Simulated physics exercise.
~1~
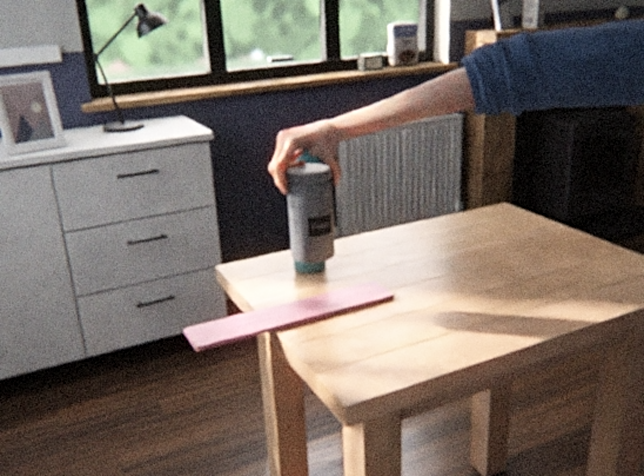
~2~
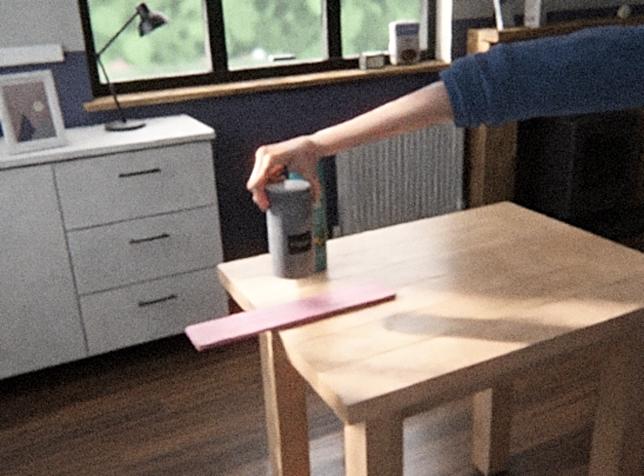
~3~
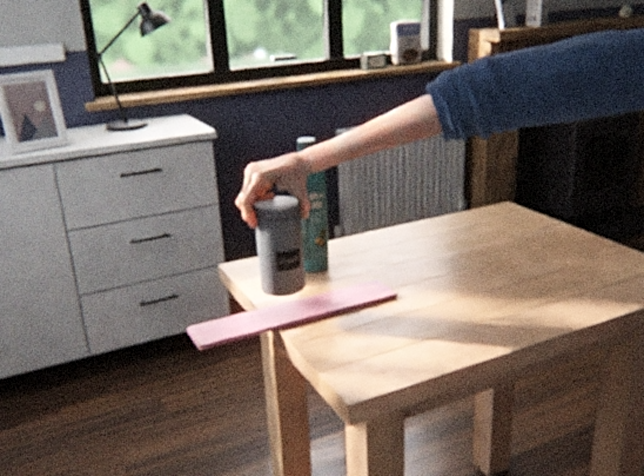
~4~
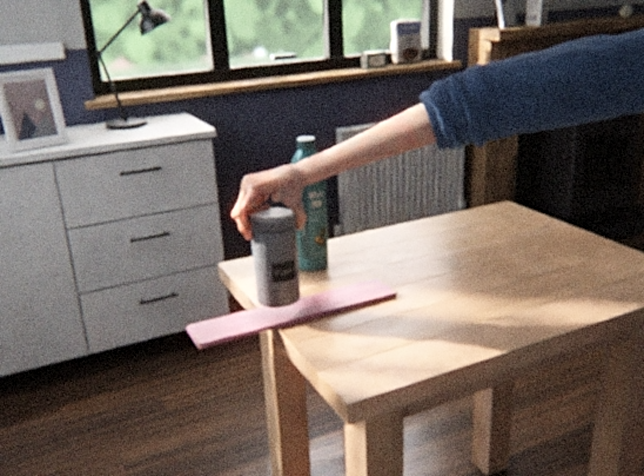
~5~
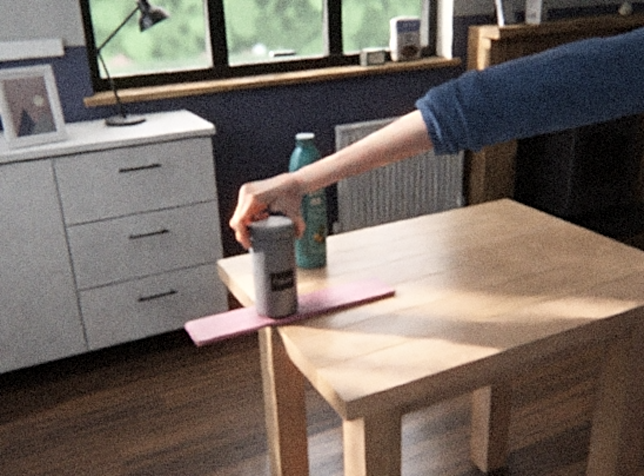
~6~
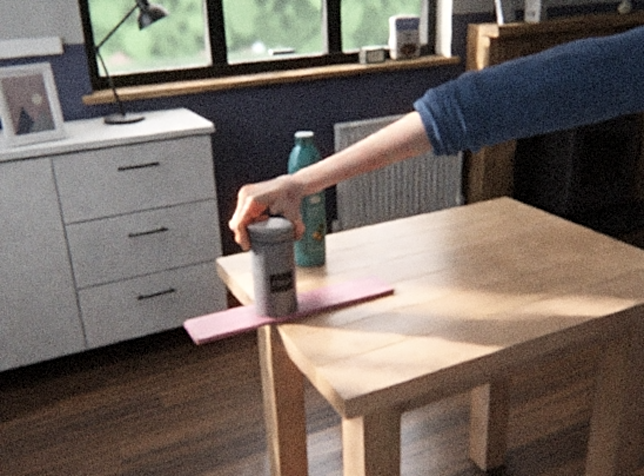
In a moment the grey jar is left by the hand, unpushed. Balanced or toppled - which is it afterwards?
Sits still.
Then, 0.20 s after the last picture, nothing has stirred.
Then, 0.40 s after the last picture, grey jar resting near (274, 268).
At rest, all 3 in place. Seen from the same camera at the end, grey jar near (274, 268). The board holds.
